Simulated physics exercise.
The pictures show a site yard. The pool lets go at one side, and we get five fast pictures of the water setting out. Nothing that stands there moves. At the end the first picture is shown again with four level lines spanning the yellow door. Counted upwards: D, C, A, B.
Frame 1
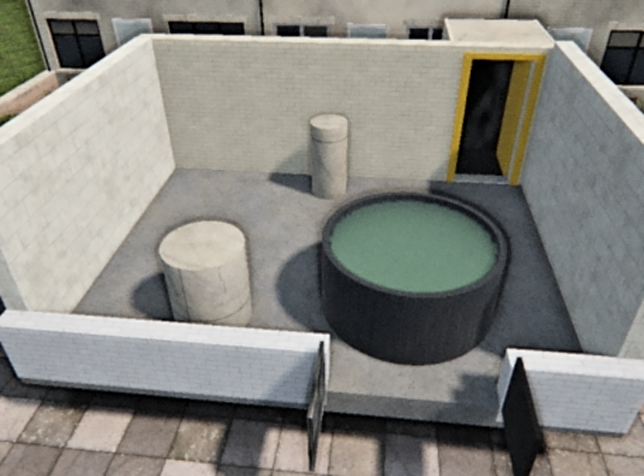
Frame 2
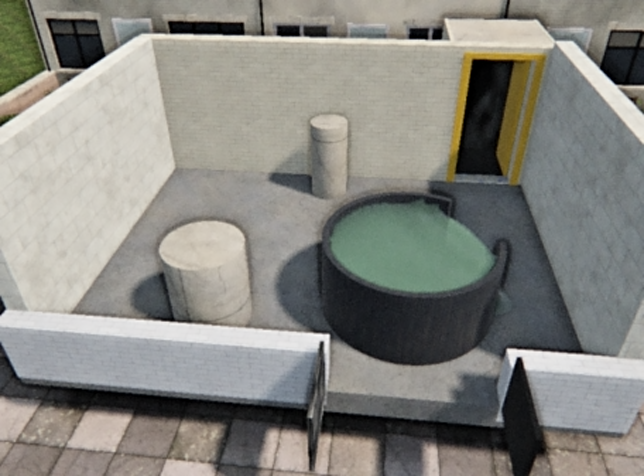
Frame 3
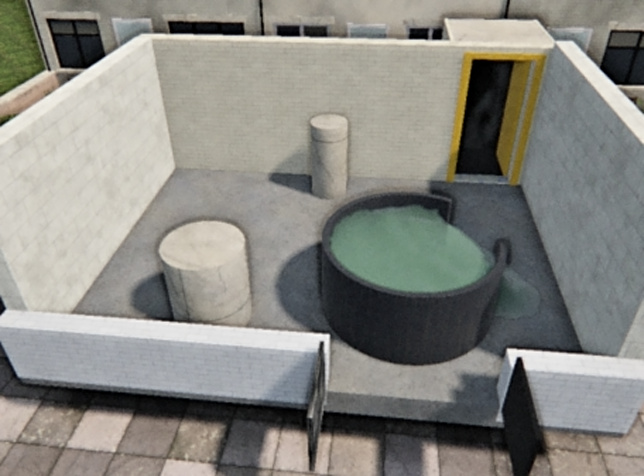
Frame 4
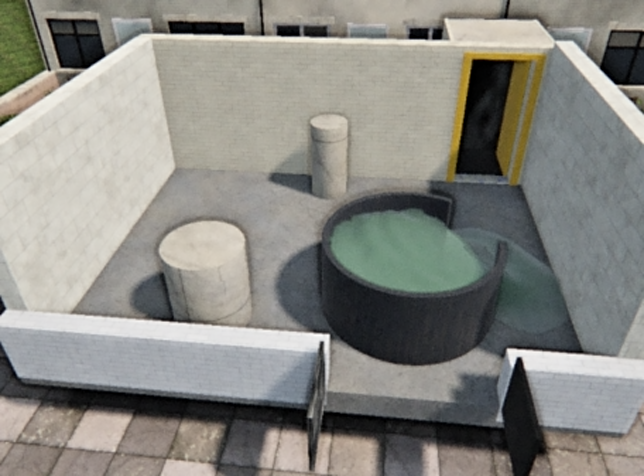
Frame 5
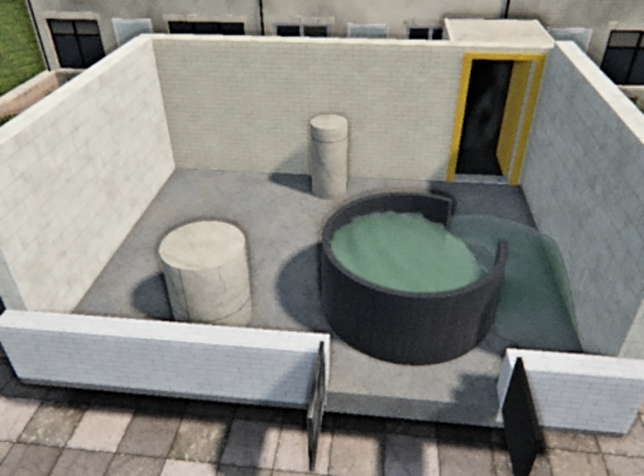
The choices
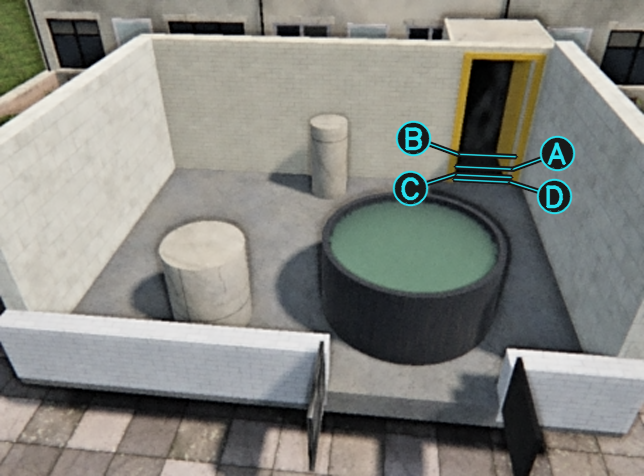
A dark round pool in a walled yard opening on its right side, green water pouring out and spreading across the grey ground.
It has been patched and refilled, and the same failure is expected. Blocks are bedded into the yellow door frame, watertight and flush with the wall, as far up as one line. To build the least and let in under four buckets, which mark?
Go for B.
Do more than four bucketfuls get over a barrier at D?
Yes.
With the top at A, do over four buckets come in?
Yes.
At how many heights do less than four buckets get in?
One.
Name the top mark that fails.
That is mark A.
On the marked copy, A at (484, 167); B at (486, 155); C at (482, 176); D at (481, 180); from the bottom up D, C, A, B.
With A, some 15 bucketfuls get in.
With B, a bucket or two gets in.
With C, dozens of bucketfuls pour in.
With D, dozens of bucketfuls pour in.
